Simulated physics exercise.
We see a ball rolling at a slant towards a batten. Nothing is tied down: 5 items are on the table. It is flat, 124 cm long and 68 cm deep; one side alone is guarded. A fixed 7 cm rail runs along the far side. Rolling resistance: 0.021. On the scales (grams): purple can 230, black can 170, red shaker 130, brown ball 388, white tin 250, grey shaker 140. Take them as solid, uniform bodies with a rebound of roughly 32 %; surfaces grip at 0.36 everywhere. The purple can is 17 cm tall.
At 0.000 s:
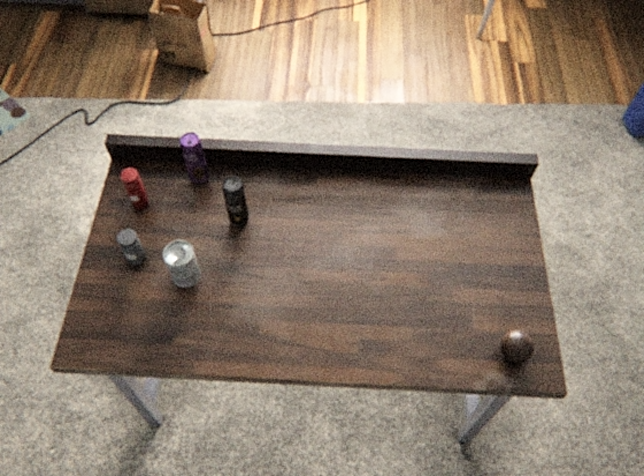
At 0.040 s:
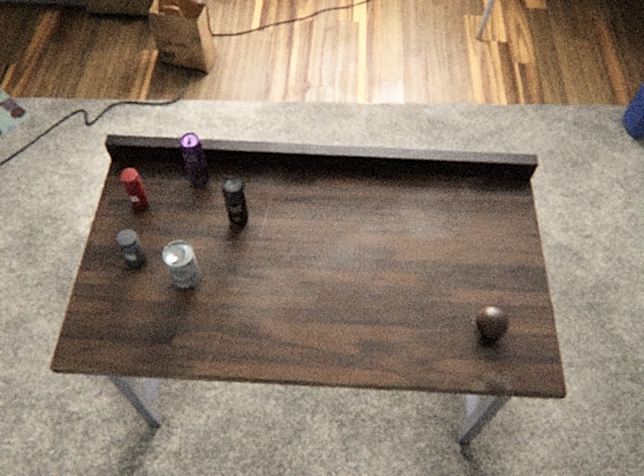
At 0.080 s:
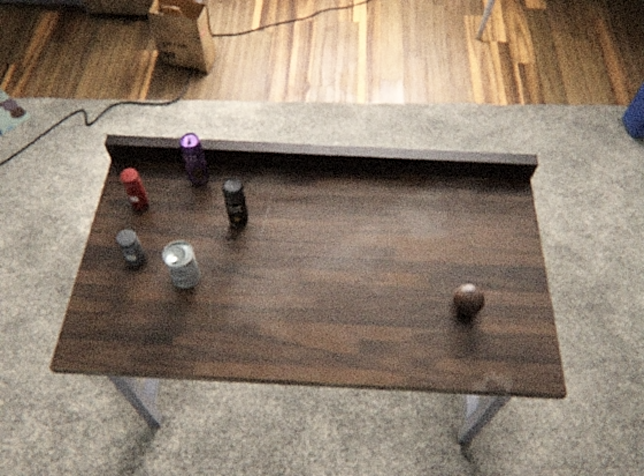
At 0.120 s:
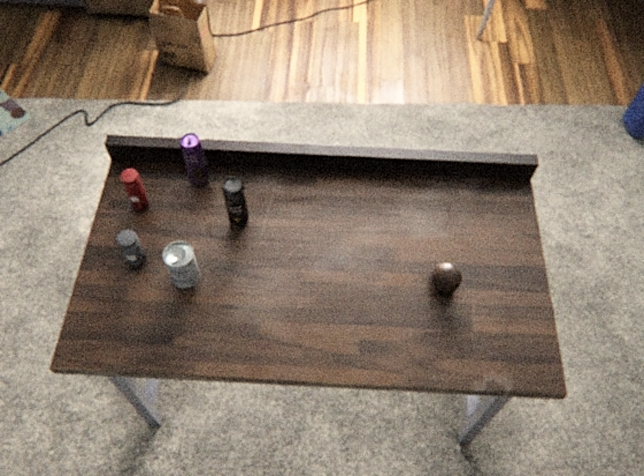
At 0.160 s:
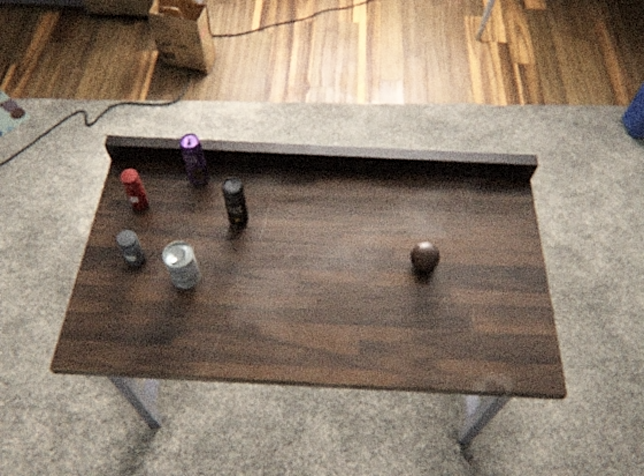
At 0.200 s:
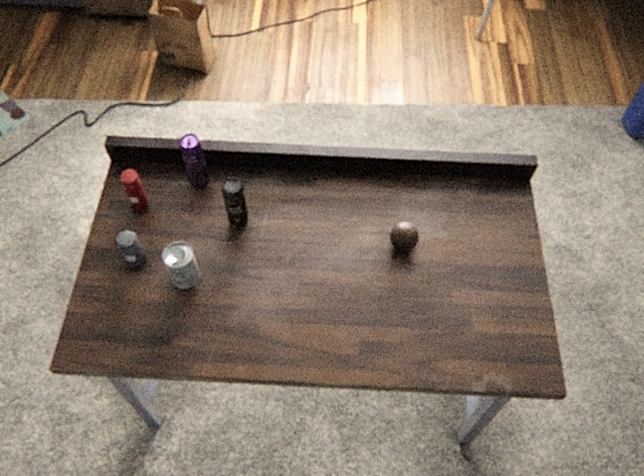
A brown ball rolls diagonally leftward and away across a dark table with small containers.
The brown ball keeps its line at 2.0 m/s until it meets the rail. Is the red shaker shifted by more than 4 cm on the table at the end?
The red shaker ends elsewhere.
After 0.90 s, brown ball near (146, 200); red shaker 13° off upright near (116, 189).
After 1.40 s, brown ball near (71, 265); red shaker now off the table.
In the end (1.8 s), off the table, red shaker; the other 4 under 4 cm from the start.
